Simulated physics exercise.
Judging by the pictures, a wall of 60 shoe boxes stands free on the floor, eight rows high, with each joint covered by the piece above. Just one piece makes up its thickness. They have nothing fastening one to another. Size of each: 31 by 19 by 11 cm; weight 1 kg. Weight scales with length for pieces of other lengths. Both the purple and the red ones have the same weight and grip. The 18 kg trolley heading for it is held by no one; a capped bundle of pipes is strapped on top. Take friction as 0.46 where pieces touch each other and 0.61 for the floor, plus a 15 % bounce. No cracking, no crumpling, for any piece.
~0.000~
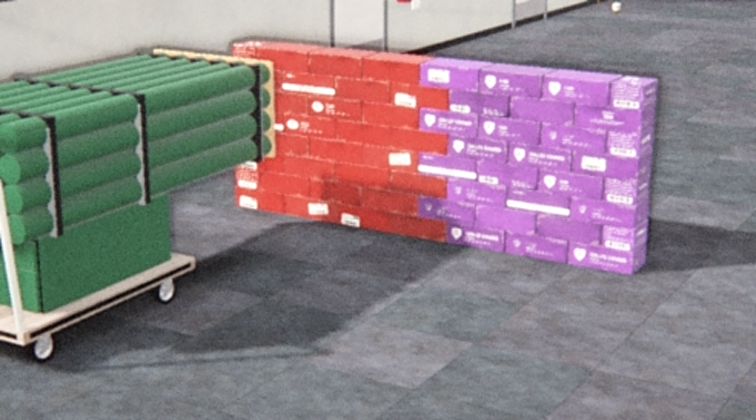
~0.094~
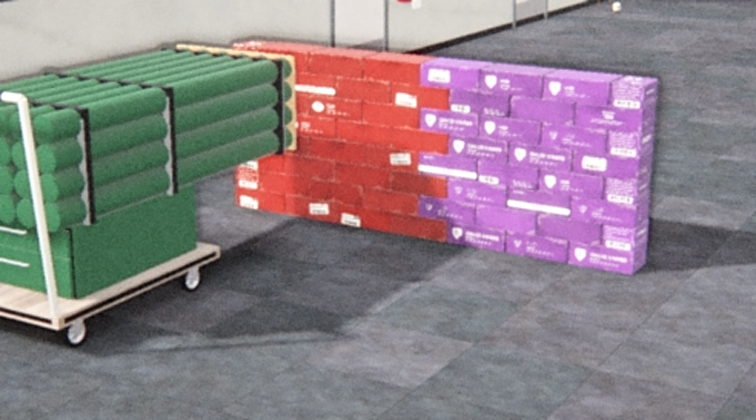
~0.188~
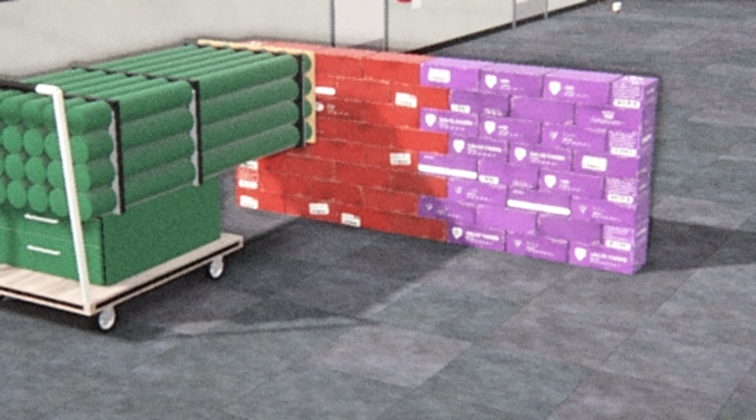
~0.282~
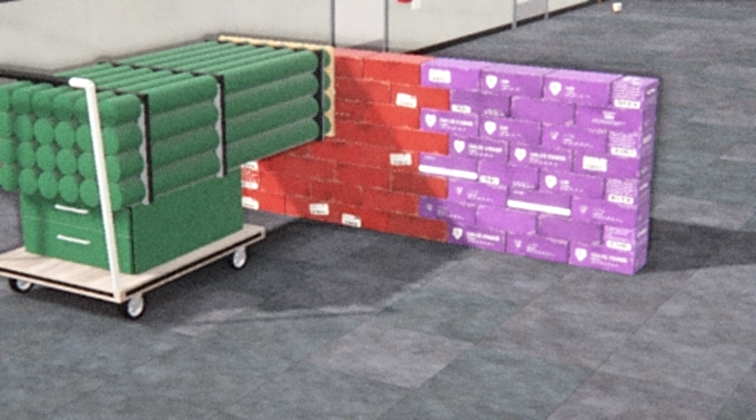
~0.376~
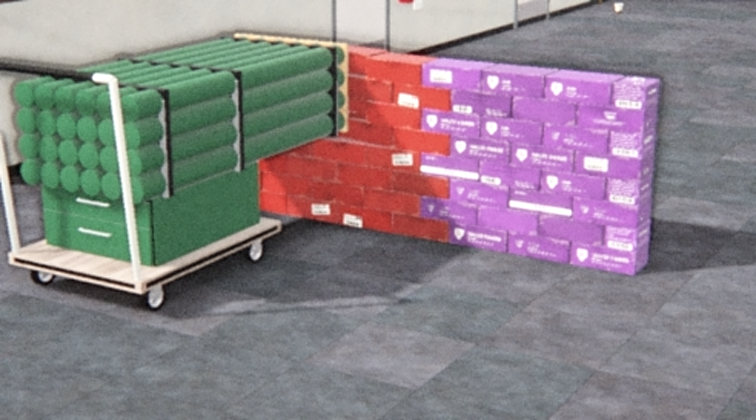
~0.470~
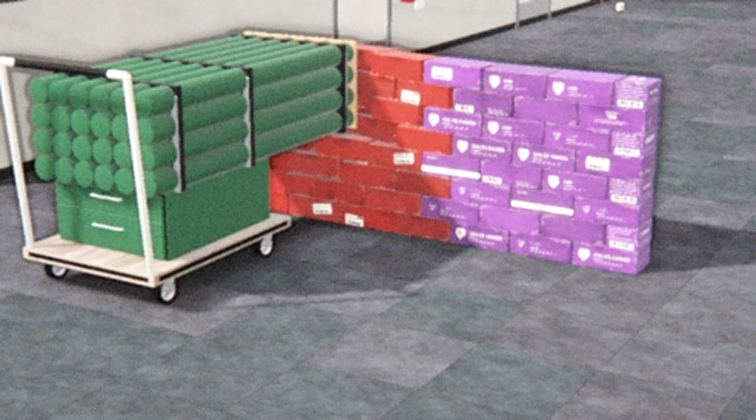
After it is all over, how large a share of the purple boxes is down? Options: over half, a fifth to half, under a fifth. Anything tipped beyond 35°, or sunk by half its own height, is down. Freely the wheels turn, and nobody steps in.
Down: Under a fifth.
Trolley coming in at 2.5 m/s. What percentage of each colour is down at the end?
Purple 0%, red 70%.
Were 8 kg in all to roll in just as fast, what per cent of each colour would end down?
The split would be purple 0, then red 70 per cent.
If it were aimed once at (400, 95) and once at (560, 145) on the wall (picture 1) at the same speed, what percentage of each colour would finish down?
First try then second: Purple 30 and 60, red 30 and 10 per cent.
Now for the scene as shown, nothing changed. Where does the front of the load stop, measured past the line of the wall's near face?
65 cm beyond.
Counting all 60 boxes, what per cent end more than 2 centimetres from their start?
It works out to 35 percent.
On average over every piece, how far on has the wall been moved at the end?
About 20 cm on average.
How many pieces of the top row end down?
5.
Around 0.56 s, load 21 cm past the wall's line, still rolling; none of the 28 purple boxes down (0 of 60 in all colours); top purple box unmoved; top red box tipped 13°.
Around 0.74 s, load 30 cm past the wall's line, still rolling; none of the 28 purple boxes down (11 of 60 in all colours); top purple box unmoved; top red box tipped 38°, 16 cm lower.
Around 0.98 s, load 41 cm past the wall's line, still rolling; 1 of the 28 purple boxes down (19 of 60 in all colours); top purple box unmoved; top red box on its side.
Around 1.38 s, load 57 cm past the wall's line, still rolling; 1 of the 28 purple boxes down (19 of 60 in all colours); top purple box unmoved; top red box tipped 70°, 72 cm lower.
Finally (2.8 s), load 67 cm past the wall's line, stopped; 1 of the 28 purple boxes down (19 of 60 in all colours); top purple box unmoved; top red box 77 cm lower. That is 4 per cent. Seen by the last camera, middles, top purple box near (522, 81), top red box near (554, 171).
